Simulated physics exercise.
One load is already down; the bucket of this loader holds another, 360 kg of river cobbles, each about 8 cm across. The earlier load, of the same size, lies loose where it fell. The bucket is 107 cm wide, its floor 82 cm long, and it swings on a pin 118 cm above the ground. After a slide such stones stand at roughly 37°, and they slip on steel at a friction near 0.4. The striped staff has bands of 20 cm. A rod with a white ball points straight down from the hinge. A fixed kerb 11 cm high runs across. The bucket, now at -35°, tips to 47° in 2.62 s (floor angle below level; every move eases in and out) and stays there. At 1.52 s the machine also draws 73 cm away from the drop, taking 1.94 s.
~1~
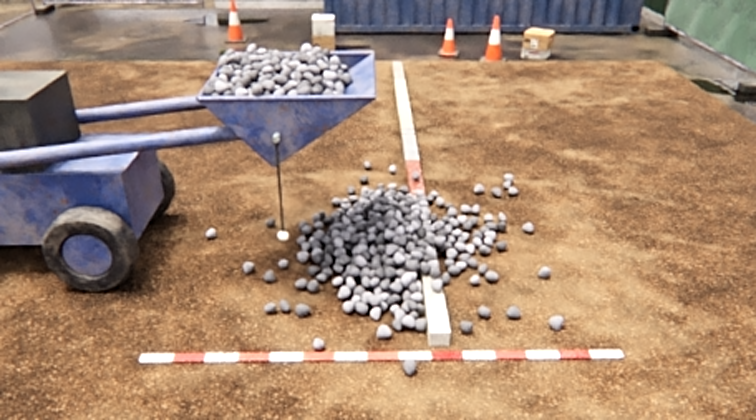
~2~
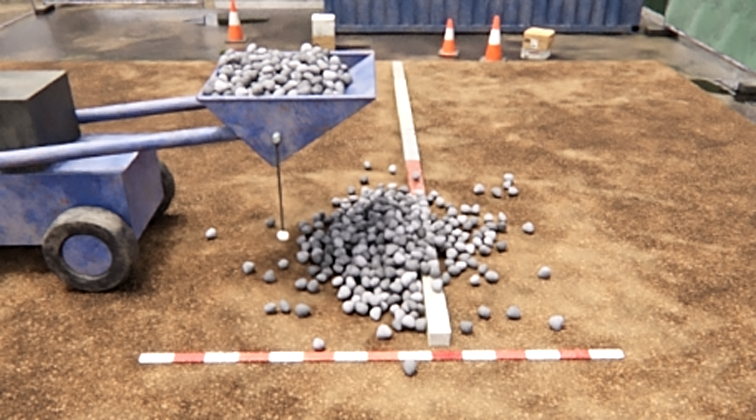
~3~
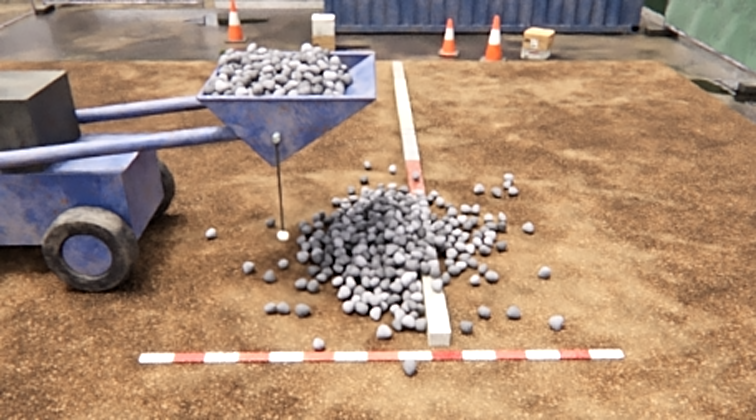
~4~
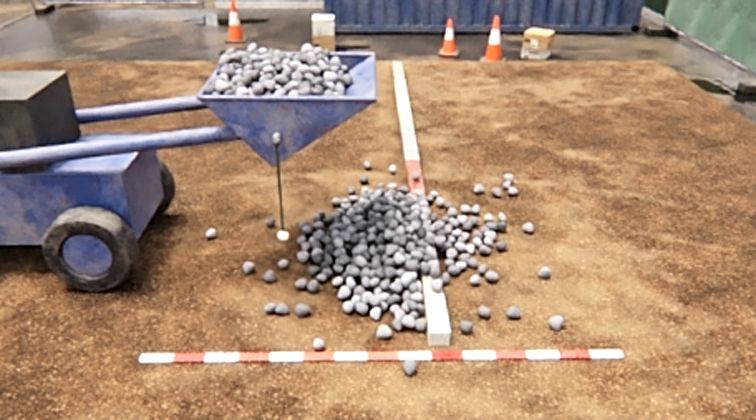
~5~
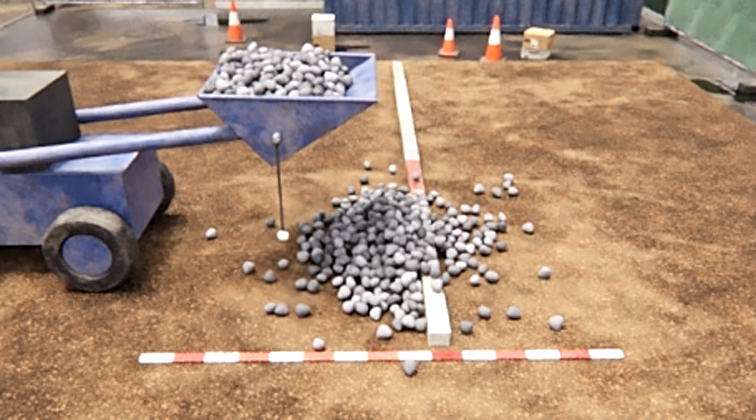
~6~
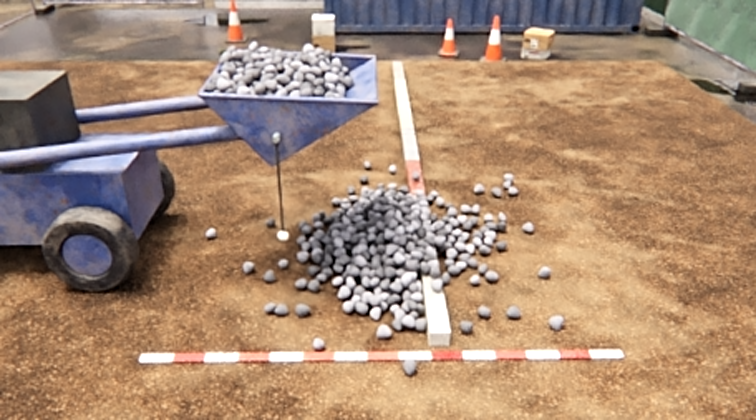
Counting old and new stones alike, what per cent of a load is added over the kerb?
About 12 per cent.
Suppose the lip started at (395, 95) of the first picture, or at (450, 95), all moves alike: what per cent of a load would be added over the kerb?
About 20 and 65 per cent.
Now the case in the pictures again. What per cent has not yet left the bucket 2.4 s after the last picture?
It holds some 0 per cent.
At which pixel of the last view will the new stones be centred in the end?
Around (359, 234).
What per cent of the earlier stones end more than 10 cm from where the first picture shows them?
About 10 per cent.
Then, 1.7 s after the last picture the floor is at 34°; in per cent of one load, 60 in the bucket, 127 on this side of the kerb, 14 over the kerb; the foremost stones are at (517, 218).
Then, 2.4 s after the last picture the floor is at 47°; in per cent of one load, 0 in the bucket, 177 on this side of the kerb, 24 over the kerb; the foremost stones are at (525, 222).
Then, 3.6 s after the last picture the floor is at 47°; in per cent of one load, 0 in the bucket, 176 on this side of the kerb, 25 over the kerb; the foremost stones are at (527, 217).
Then, 6.2 s after the last picture the floor is at 47°; in per cent of one load, 0 in the bucket, 176 on this side of the kerb, 25 over the kerb; the foremost stones are at (527, 217). Net gain over the kerb, 12.
